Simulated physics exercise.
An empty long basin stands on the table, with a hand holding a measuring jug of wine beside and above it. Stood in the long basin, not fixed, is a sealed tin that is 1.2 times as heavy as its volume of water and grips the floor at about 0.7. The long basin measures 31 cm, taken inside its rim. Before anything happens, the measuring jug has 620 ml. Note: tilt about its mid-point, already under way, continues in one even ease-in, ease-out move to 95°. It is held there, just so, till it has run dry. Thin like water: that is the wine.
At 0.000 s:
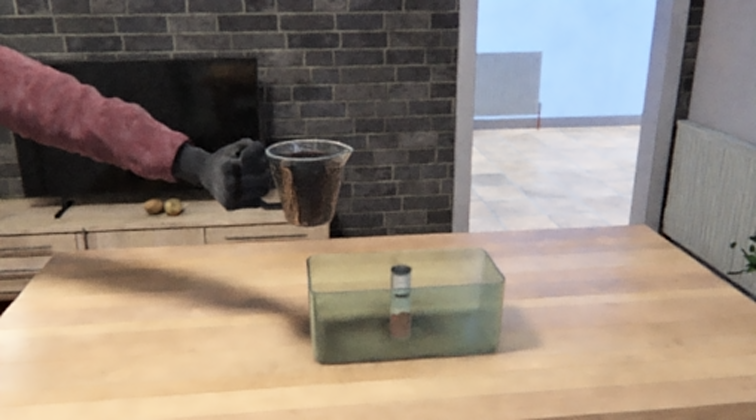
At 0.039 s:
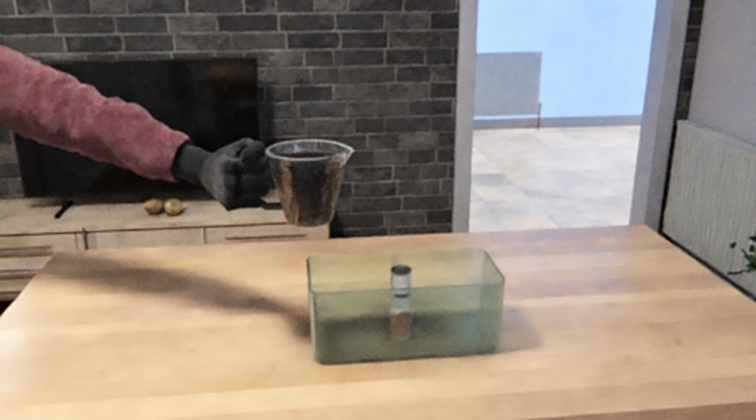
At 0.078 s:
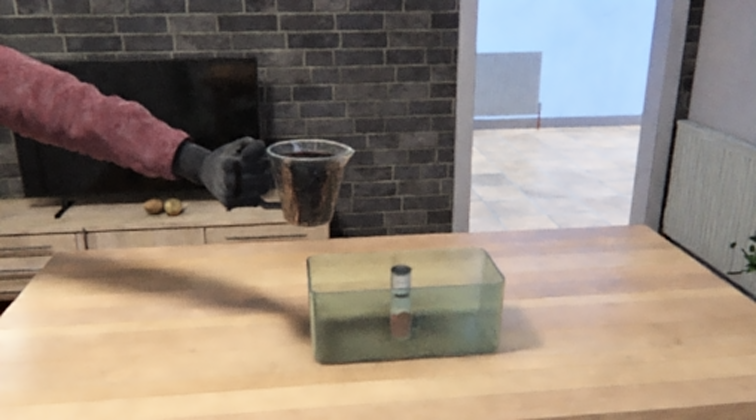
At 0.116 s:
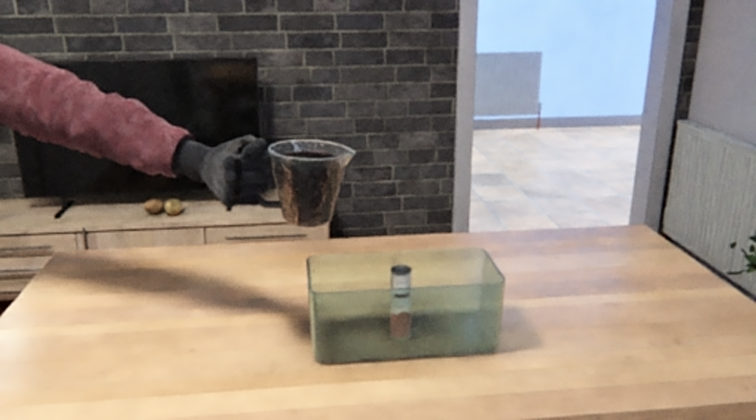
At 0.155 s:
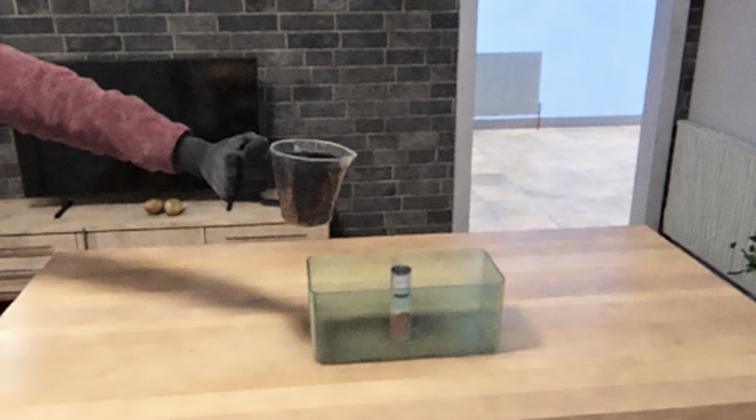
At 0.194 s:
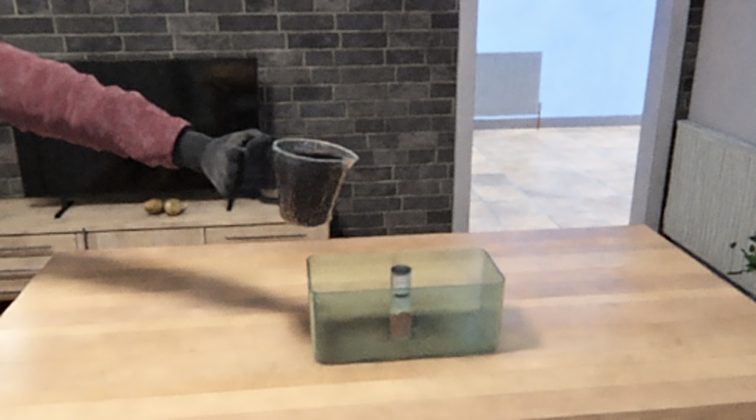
On a wooden table sat a greenish see-through basin with a small tin standing in it, while a gloved hand held a jug of dark liquid above and slowly tilted it slightly to the right.
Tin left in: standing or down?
It overturns.
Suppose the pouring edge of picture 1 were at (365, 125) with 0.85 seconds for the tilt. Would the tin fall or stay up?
After that, the tin stays vertical.
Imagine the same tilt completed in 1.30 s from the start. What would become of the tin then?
In that case the tin overturns.
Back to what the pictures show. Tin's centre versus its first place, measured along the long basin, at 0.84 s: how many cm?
It has moved some 0 cm.
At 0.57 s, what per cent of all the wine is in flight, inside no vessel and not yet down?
Around 22 percent.
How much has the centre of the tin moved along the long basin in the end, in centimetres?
The middle of the tin ends some 8.0 cm along the basin.
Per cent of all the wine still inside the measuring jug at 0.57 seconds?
Remaining: Near 74 % of the total.
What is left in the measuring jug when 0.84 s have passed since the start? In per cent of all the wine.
What remains is about 22 percent of it all.
Then, 0.57 s in, the tilt is 63° and 75 per cent is still to pour; the tin stands where it began.
Then, 0.84 s in, the tilt is 92° and 23 per cent is still to pour; the tin stands where it began.
Then, 1.13 s in, the tilt is 95° and 1 per cent is still to pour; the tin leans 29°.
Then, 1.44 s in, the tilt is 95° and 0 per cent is still to pour; the tin lies on its side.
Finally, the tin lies on its side.
